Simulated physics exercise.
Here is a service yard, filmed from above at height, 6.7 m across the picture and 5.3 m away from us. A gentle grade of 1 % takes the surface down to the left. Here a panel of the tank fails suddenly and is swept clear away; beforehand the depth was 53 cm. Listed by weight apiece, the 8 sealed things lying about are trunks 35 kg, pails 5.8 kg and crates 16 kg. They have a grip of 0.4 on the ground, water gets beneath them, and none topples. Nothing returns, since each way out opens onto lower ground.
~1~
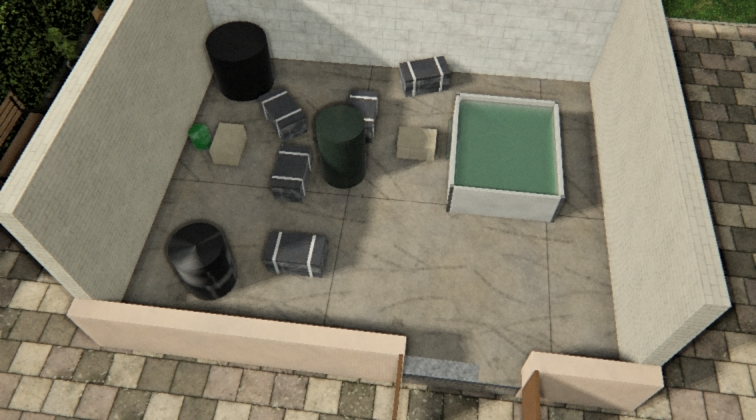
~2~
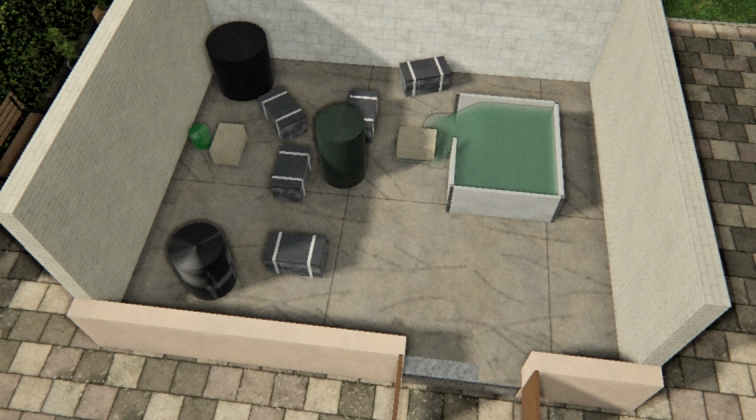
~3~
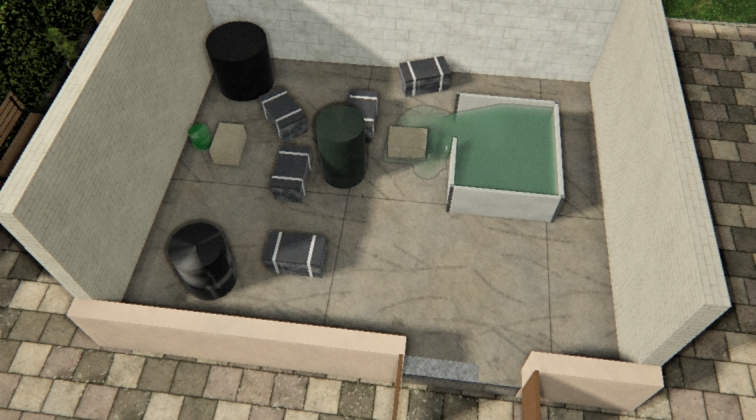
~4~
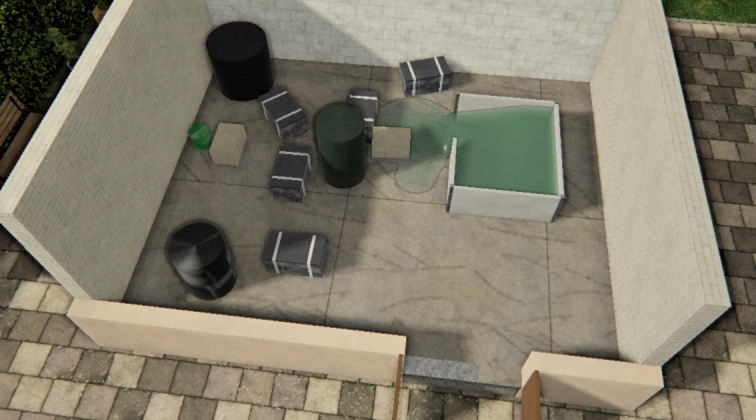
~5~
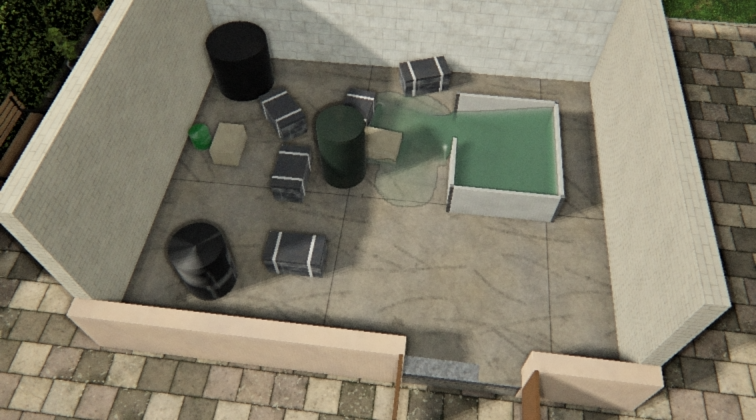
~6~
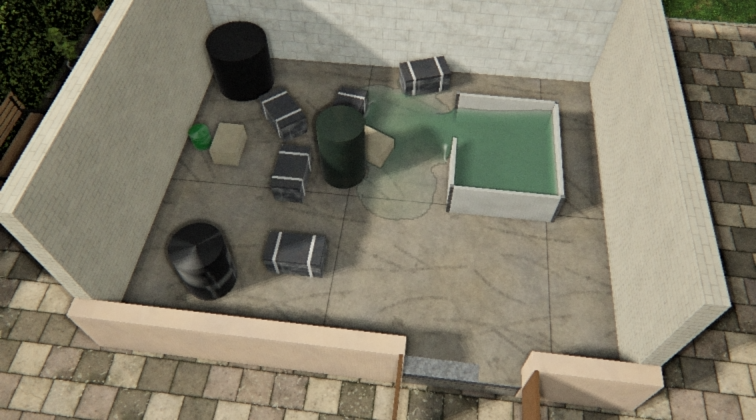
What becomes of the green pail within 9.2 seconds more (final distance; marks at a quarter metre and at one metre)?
The green pail? It ends well clear of its start.
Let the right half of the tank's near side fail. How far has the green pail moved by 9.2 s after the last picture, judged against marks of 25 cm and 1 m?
From there, the green pail remains planted.
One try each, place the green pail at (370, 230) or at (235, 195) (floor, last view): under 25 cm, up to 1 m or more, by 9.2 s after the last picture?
From the first spot it does not really budge, and from the second it goes a long way.
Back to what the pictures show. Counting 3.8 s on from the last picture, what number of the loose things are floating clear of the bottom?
At that moment it comes to 2.
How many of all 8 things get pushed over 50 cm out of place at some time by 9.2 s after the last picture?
I count 5.
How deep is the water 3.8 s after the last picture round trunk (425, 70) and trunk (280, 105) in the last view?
About 6 and 10 cm.
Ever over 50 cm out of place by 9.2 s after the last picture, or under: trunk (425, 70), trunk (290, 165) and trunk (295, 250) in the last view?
In that order: Under, under, under.
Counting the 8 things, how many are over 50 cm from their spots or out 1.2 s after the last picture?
It comes to 2.
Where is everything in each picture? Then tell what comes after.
The green pail at (198, 131), on the bottom; 2.8 m2 under water; 0 of 8 have shifted, in the first picture.
The green pail at (198, 131), on the bottom; 3.3 m2 under water; 0 of 8 have shifted, in the second picture.
The green pail at (198, 131) rests on the ground; 3.8 m2 under water; 1 of 8 have shifted, in the third picture.
The green pail at (198, 131) rests on the ground; water covers 4.6 m2; 1 of 8 have shifted, in the fourth picture.
The green pail at (198, 131), on the bottom; 5.3 m2 under water; 2 of 8 have shifted, in the fifth picture.
The green pail at (198, 131) rests on the ground; water covers 6.1 m2; 2 of 8 have shifted, in the sixth picture.
Then, 1.2 s after the last picture the green pail is near (198, 131), 0.0 m from its start, aground; 0 of 8 are out; 1 afloat.
Then, 3.8 s after the last picture the green pail is near (167, 202), 1.4 m from its start, afloat; 0 of 8 are out; 2 afloat.
Then, 6.2 s after the last picture the green pail is near (137, 279), 2.7 m from its start, afloat; 0 of 8 are out; 3 afloat.
Then, 9.2 s after the last picture the green pail is near (135, 290), 2.8 m from its start, afloat; 0 of 8 are out; 3 afloat.
